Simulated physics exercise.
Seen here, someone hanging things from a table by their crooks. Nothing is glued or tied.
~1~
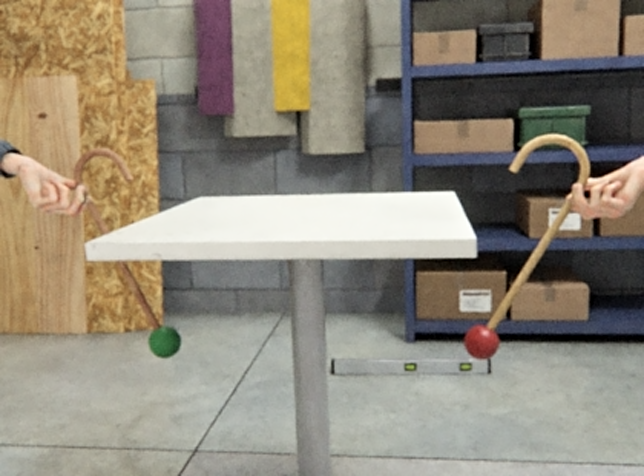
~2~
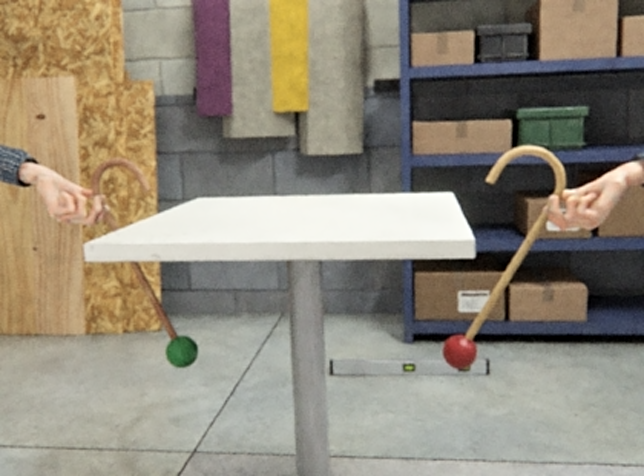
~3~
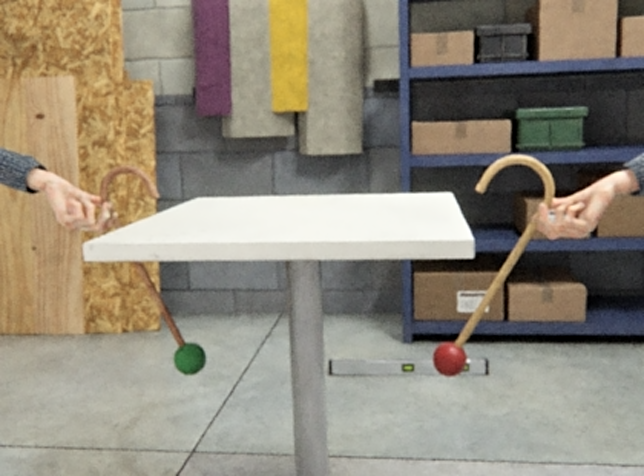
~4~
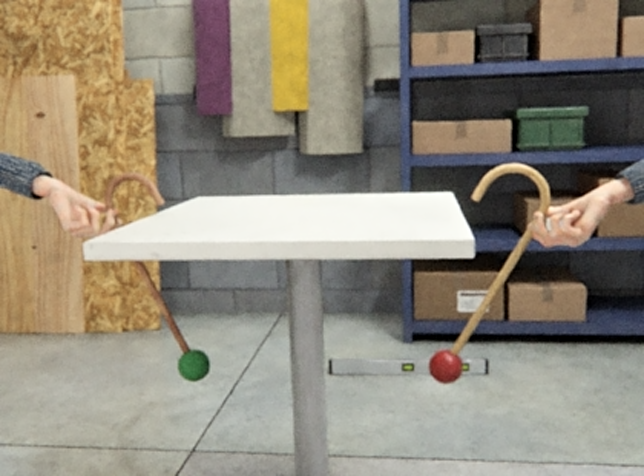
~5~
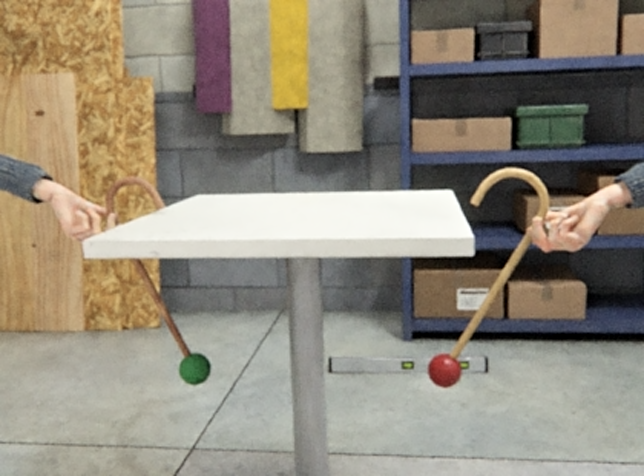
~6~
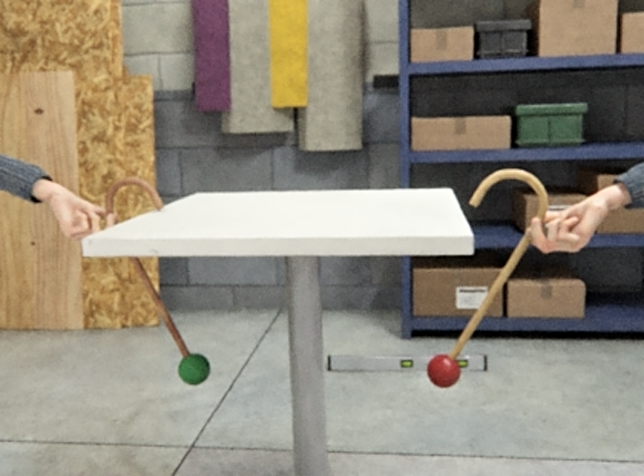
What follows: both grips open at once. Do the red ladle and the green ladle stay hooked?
The red ladle falls to the floor and the green ladle stays hooked on the edge.
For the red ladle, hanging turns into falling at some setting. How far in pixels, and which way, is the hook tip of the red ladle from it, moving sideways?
A shift of 16 pixels, going left.
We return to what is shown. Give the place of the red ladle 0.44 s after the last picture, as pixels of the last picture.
Roughly at (518, 461).
Then, 0.30 s on from there, red ladle on its way down near (471, 437); green ladle at rest near (166, 281).
Then, 0.44 s on from there, red ladle on its way down near (519, 461); green ladle at rest near (165, 281).
Then, 0.56 s on from there, red ladle on its way down; green ladle at rest near (164, 281).
In the end, the red ladle slips off; the green ladle hangs from the table, near (166, 281).
